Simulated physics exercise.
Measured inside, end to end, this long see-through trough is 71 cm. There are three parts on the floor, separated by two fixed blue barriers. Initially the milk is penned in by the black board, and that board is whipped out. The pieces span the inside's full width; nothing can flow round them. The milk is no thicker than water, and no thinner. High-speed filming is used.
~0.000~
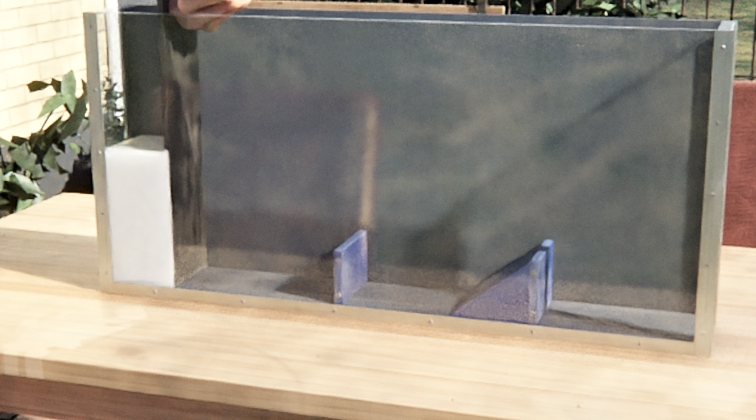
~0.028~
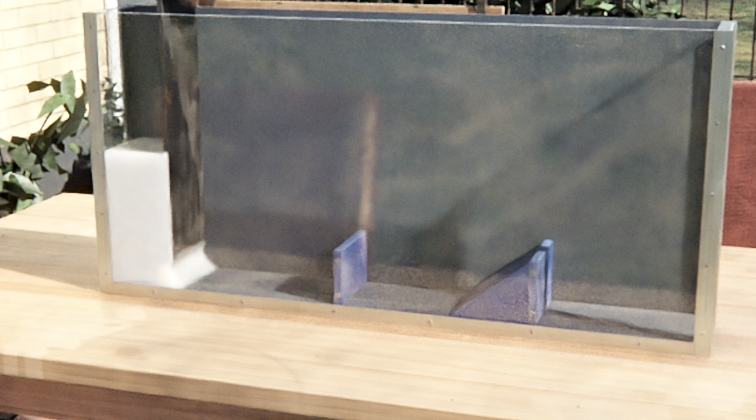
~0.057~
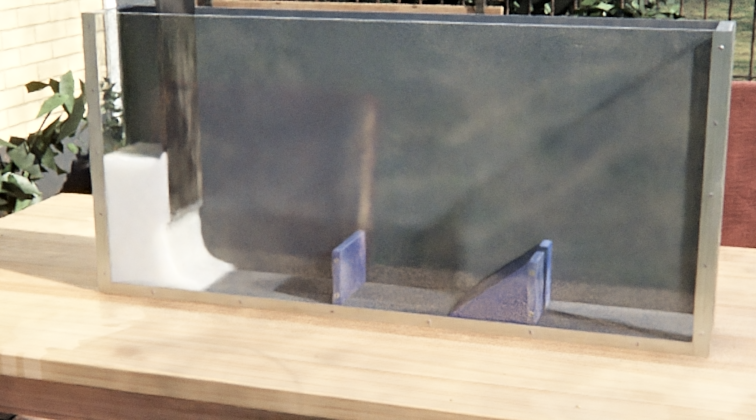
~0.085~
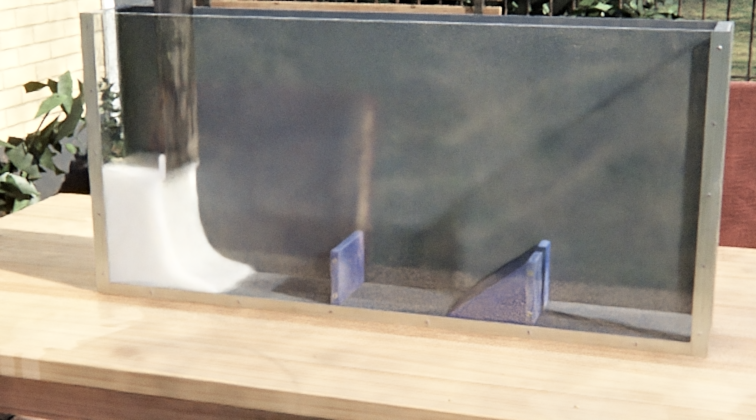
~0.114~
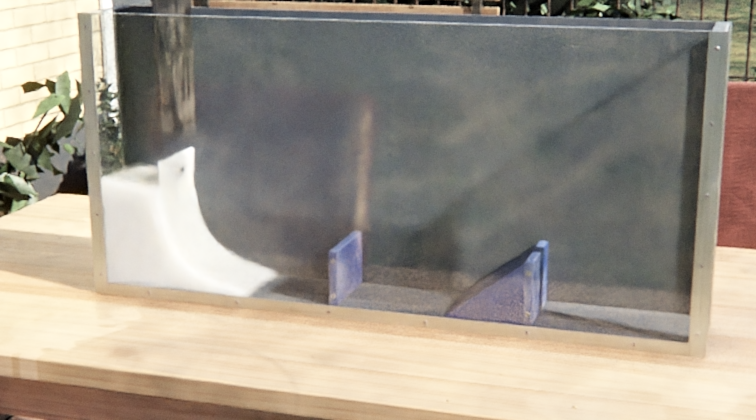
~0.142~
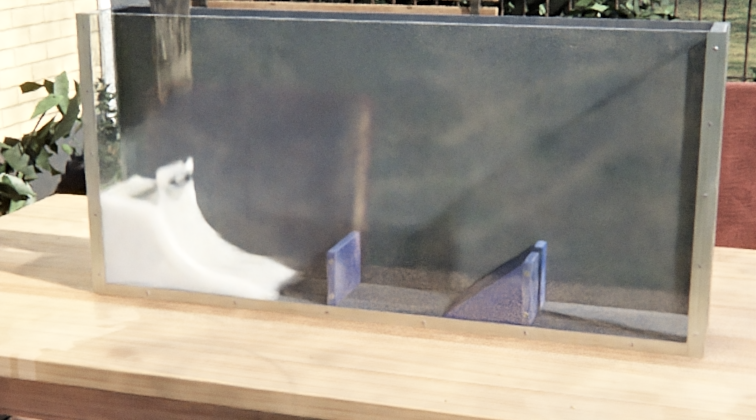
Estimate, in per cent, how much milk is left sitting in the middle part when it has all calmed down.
Around 22 percent of it.
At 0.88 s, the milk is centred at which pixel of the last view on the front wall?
Centre of mass (last view): Approx. (272, 282).
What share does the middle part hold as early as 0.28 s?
2 %.
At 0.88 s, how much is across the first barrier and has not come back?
Near 28 in a hundred.
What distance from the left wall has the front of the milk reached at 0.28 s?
Roughly 30 cm out.
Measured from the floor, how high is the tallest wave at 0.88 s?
Peak height: Approx. 9.0 cm.
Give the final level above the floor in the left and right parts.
Taking them in turn, you get 3.5 cm and then 0.5 cm.
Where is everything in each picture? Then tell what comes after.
The milk tops out at (113, 152) by the left wall; its leading edge has got to (170, 284); the board ends at (173, 285); the first barrier (thin) has its top at (338, 252); the second barrier (ramped) has its top at (534, 264), in the first frame.
The milk tops out at (112, 153) by the left wall; its leading edge has got to (183, 286); the board ends at (171, 261), in the second frame.
The milk tops out at (111, 159) by the left wall; its leading edge has got to (200, 288); the board ends at (168, 220), in the third frame.
The milk tops out at (110, 169) by the left wall; its leading edge has got to (220, 290); the board ends at (164, 178), in the fourth frame.
The milk tops out at (109, 183) by the left wall; its leading edge has got to (243, 293); the board ends at (160, 137), in the fifth frame.
The milk tops out at (108, 197) by the left wall; its leading edge has got to (267, 296); the board ends at (156, 94), in the sixth frame.
By 0.28 s 99 per cent is still short of the first barrier, 0 is over the second.
By 0.49 s 73 per cent is still short of the first barrier, 0 is over the second.
By 0.88 s 72 per cent is still short of the first barrier, 6 is over the second.
At rest it is 72 per cent left, 21 middle, 6 right.
